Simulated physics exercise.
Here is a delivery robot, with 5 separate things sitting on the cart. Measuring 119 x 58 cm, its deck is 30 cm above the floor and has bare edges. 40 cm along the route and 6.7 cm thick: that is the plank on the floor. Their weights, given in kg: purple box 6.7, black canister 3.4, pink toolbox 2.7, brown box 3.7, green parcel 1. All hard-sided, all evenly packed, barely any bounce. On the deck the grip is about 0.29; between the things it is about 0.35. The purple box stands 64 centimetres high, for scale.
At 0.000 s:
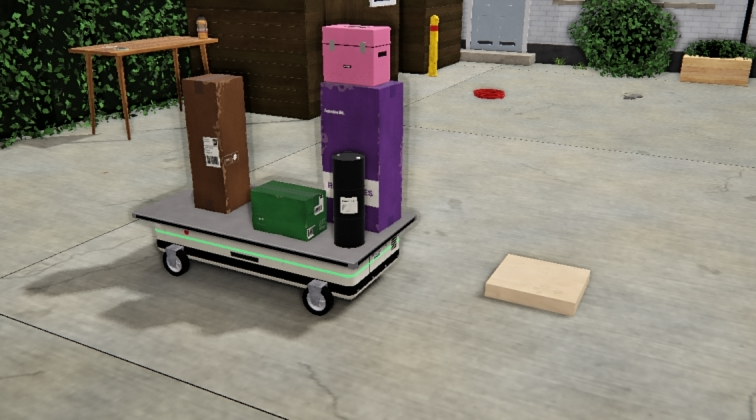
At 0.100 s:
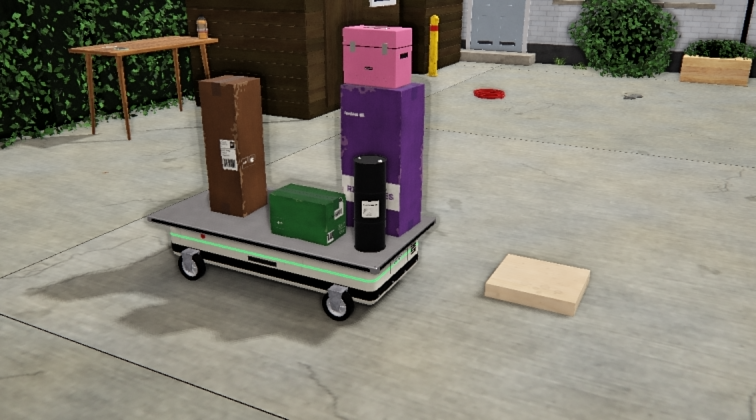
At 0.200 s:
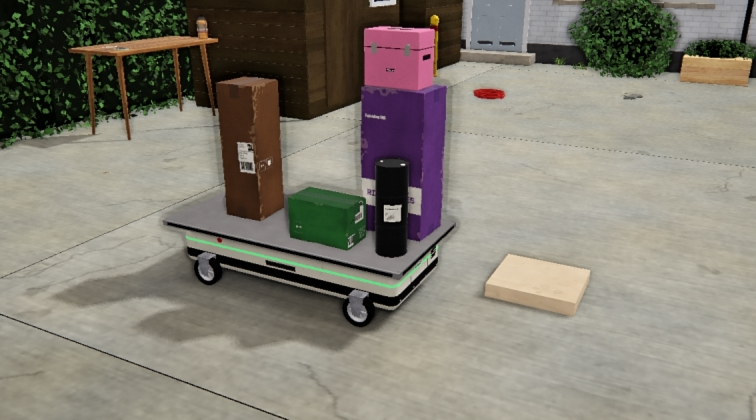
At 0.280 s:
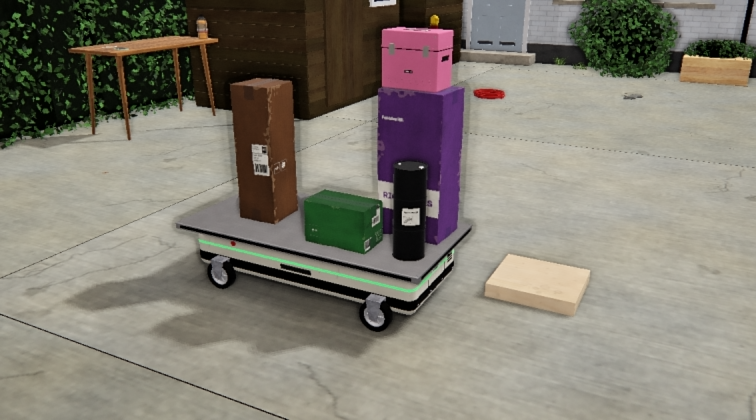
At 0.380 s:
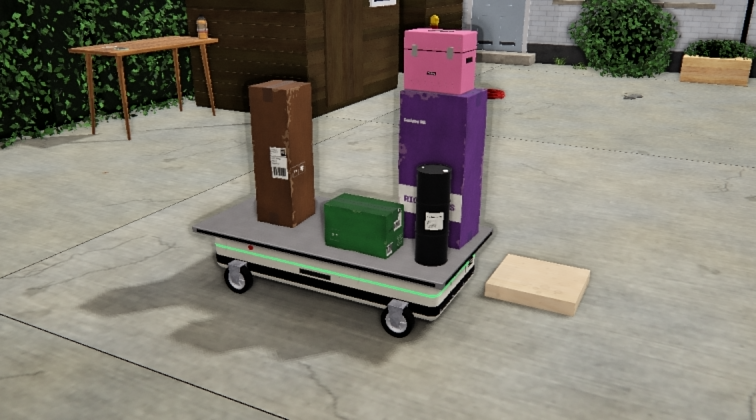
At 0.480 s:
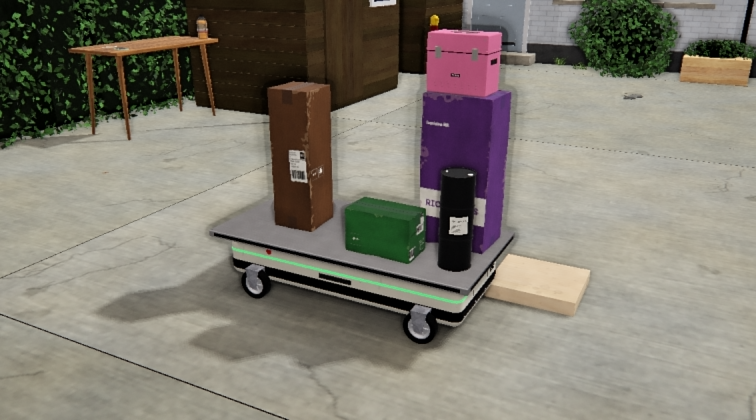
The footage shows a flat wheeled cart carrying a brown box, a green parcel, a black canister and a purple box topped by a pink toolbox, rolling steadily rightward across concrete toward a plank on the ground.
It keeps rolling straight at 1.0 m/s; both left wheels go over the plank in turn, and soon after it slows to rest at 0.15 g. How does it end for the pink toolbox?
The pink toolbox ends up knocked down.
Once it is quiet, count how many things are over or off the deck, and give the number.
Total count: 2.
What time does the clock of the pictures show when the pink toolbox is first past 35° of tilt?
Time: Roughly 1.3 s.
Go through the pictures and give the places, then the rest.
In the first picture, 0 cm covered; pink toolbox (356, 55); purple box (363, 154).
In the second picture, 10 cm covered; brown box (235, 146); green parcel (308, 214).
In the third picture, 20 cm covered; purple box (403, 160); black canister (392, 208).
In the fourth picture, 28 cm covered; brown box (266, 151); green parcel (344, 221).
In the fifth picture, 38 cm covered; purple box (441, 165); black canister (433, 215).
In the sixth picture, 48 cm covered; pink toolbox (463, 62); brown box (302, 156).
After 1.08 s, 108 cm covered; pink toolbox leaning 13° near (568, 79); black canister leaning 37°; purple box leaning 13°.
After 1.58 s, 158 cm covered; black canister and pink toolbox now off the deck; purple box slid 5 cm; brown box leaning 3°.
After 2.08 s, 208 cm covered; purple box slid 6 cm; brown box leaning 3°; green parcel slid 2 cm.
At rest (3.2 s), off the deck and tipped over, black canister and pink toolbox; the other 3 in place, give or take 10 cm.
